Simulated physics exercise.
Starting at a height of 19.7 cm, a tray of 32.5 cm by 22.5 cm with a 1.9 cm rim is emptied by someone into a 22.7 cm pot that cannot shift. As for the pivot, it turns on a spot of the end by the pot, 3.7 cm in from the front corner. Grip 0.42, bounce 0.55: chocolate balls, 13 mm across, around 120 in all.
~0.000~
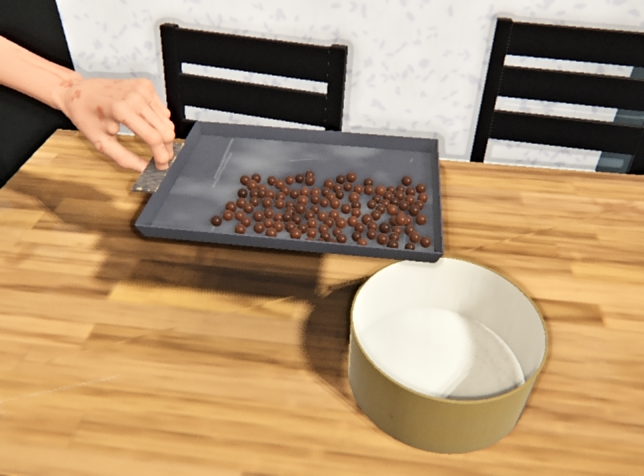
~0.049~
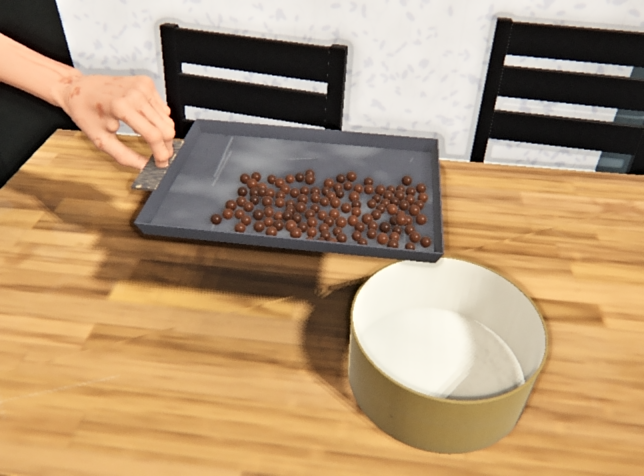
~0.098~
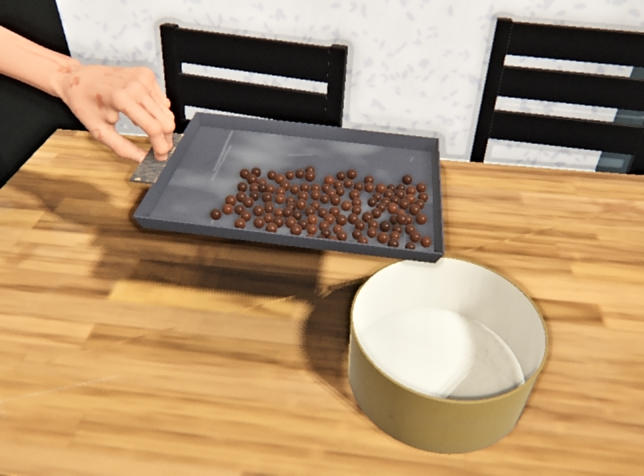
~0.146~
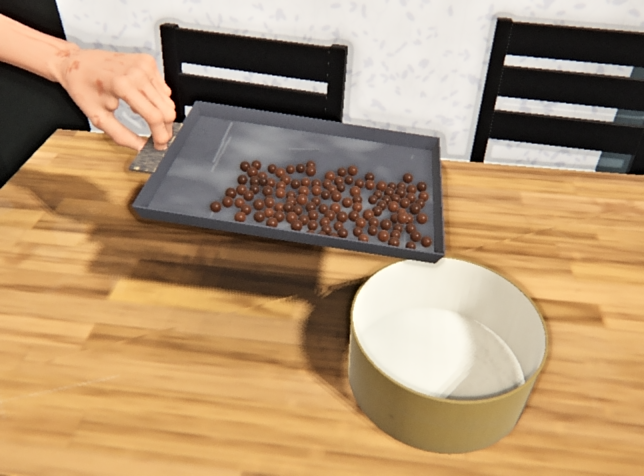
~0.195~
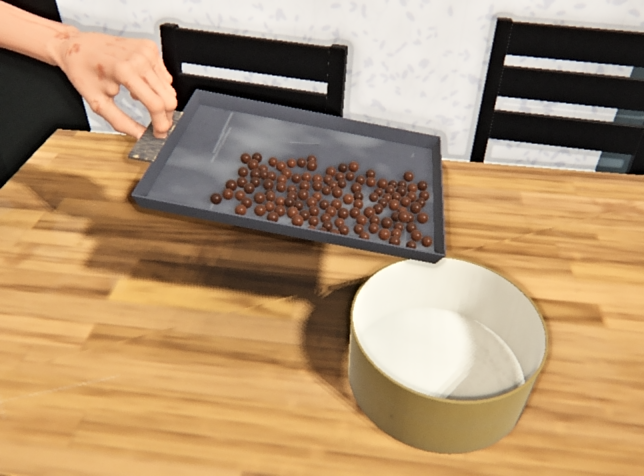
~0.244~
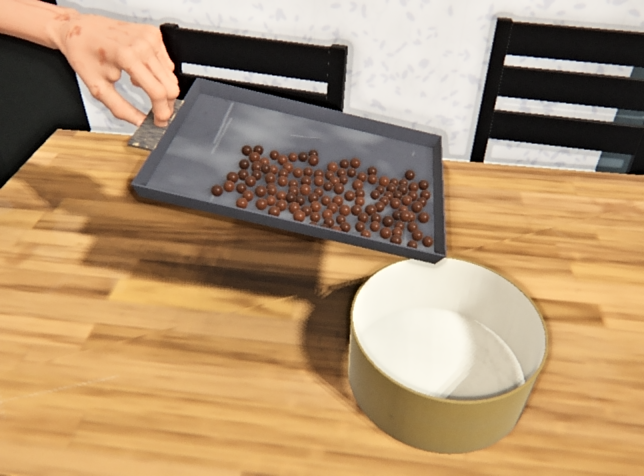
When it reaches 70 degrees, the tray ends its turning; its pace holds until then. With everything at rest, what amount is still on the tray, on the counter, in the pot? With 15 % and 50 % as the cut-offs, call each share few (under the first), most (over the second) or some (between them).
My estimate: Tray: Some, counter: Few, pot: Most.
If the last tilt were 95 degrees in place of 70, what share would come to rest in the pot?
About 90 in a hundred would end up in the pot.
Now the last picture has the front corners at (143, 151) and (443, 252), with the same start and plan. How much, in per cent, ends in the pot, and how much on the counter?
You'd end with pot at 55 and counter at 10.
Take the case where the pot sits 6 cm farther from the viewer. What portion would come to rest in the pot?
I'd put it at around 70 per cent.
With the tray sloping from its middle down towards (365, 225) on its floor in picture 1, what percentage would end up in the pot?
I'd estimate about 85 %.
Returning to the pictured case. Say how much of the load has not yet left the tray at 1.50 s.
Some 50 per cent of the load.
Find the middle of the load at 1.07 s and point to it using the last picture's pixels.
Roughly (420, 187).
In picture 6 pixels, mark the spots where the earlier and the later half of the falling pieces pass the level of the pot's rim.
First half close to (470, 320), second half close to (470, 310).
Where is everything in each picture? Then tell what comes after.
The first frame shows tray tilt 0 degrees, front corners at (142, 222) and (438, 249); middle of the pieces at (335, 204); pot at (448, 320).
The second frame shows tray tilt 1 degrees, front corners at (142, 220) and (438, 250); middle of the pieces at (335, 203).
The third frame shows tray tilt 2 degrees, front corners at (141, 213) and (438, 250); middle of the pieces at (335, 200).
The fourth frame shows tray tilt 5 degrees, front corners at (140, 203) and (439, 250), lowest corner right front; middle of the pieces at (336, 197).
The fifth frame shows tray tilt 8 degrees, front corners at (139, 193) and (440, 251), lowest corner right front; middle of the pieces at (337, 193).
The sixth frame shows tray tilt 10 degrees, front corners at (139, 182) and (441, 251), lowest corner right front; middle of the pieces at (339, 189); pot at (448, 320). The tray's pace is about 55 degrees a second.
After 0.74 s, tilt 39 degrees; the tray holds 100 %, the pot 0 %.
After 1.07 s, tilt 58 degrees; the tray holds 100 %, the pot 0 %.
After 1.50 s, tilt 70 degrees; the tray holds 50 %, the pot 35 %.
In the end, at 3.1 s, tray 25 %, counter 5 %, pot 70 %.
